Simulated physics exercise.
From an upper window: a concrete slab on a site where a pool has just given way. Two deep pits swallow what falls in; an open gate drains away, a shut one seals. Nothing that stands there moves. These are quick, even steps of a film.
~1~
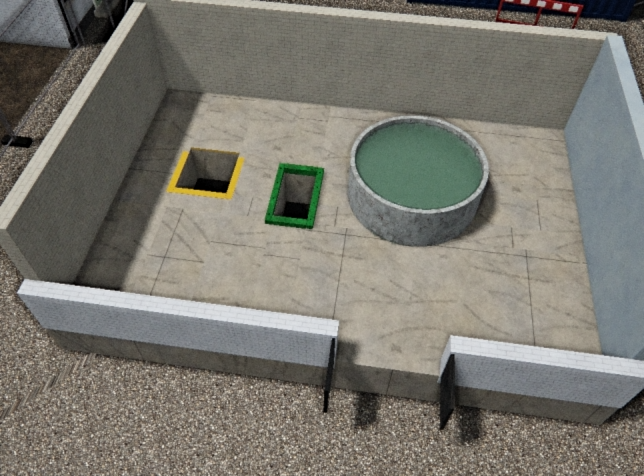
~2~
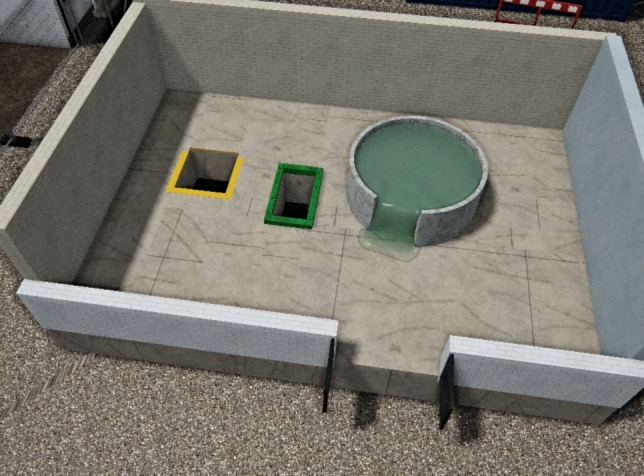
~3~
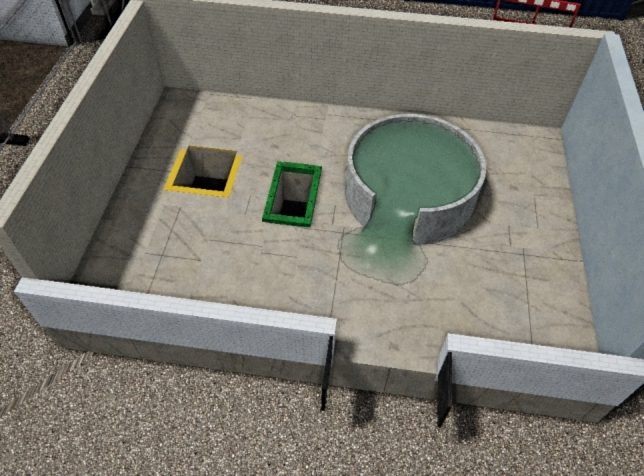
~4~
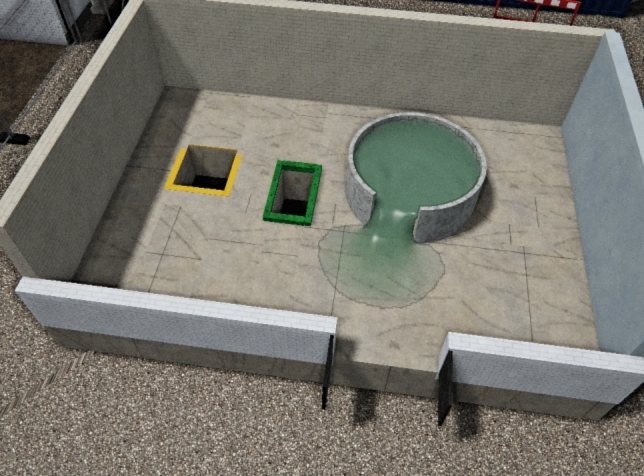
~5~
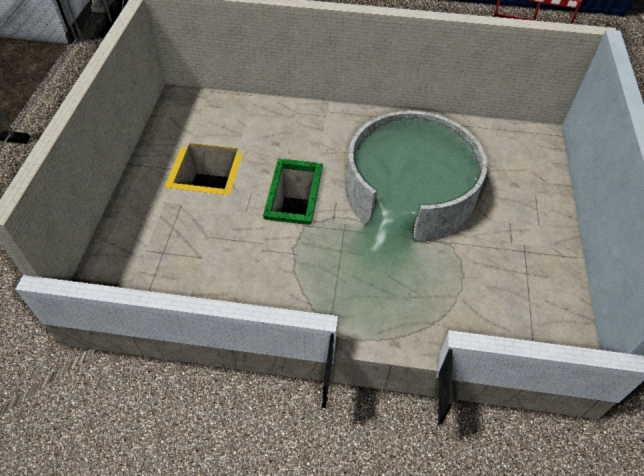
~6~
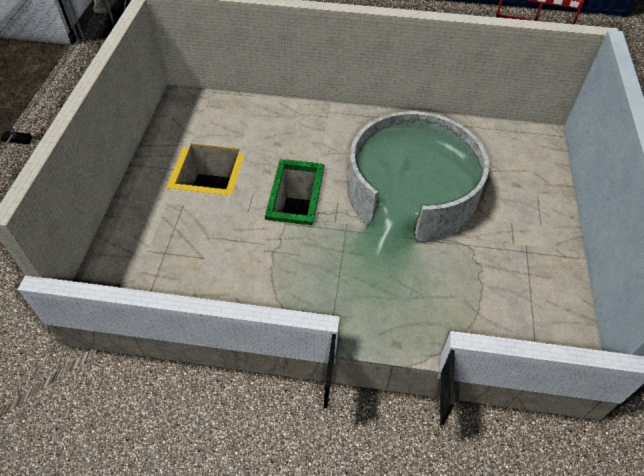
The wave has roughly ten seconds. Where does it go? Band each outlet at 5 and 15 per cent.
The gate takes more than 15 %; the yellow pit takes between 5 and 15 %; the green pit takes less than 5 %.
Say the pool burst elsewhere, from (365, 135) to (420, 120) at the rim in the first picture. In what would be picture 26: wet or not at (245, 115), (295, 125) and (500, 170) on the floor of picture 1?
As listed: Awash, wet, covered.
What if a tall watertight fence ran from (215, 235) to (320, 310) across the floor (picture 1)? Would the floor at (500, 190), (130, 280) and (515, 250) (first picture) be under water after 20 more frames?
One after the other: No water, under water, dry.
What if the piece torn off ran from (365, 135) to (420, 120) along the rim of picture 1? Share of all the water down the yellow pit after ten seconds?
Per cent: Yellow 25.
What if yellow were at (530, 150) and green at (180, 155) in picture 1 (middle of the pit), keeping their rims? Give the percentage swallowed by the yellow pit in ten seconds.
Per cent: Yellow 0.
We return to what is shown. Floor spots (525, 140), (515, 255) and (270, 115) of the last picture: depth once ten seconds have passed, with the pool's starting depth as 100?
Roughly 2, 2 and 4 per cent, in turn.
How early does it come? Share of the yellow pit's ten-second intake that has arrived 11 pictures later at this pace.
Near 0 in a hundred.
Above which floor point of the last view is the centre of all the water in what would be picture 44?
I would point to (322, 222).
A moment on, water covers 25 % of the floor; the gate 5 %, the yellow pit 0 %, the green pit 0 %.
Next, water covers 30 % of the floor; the gate 12 %, the yellow pit 0 %, the green pit 0 %.
Then, water covers 40 % of the floor; the gate 21 %, the yellow pit 0 %, the green pit 0 %.
Later, water covers 60 % of the floor; the gate 30 %, the yellow pit 3 %, the green pit 0 %.
In the end, water covers 85 % of the floor; the gate 38 %, the yellow pit 9 %, the green pit 0 %.
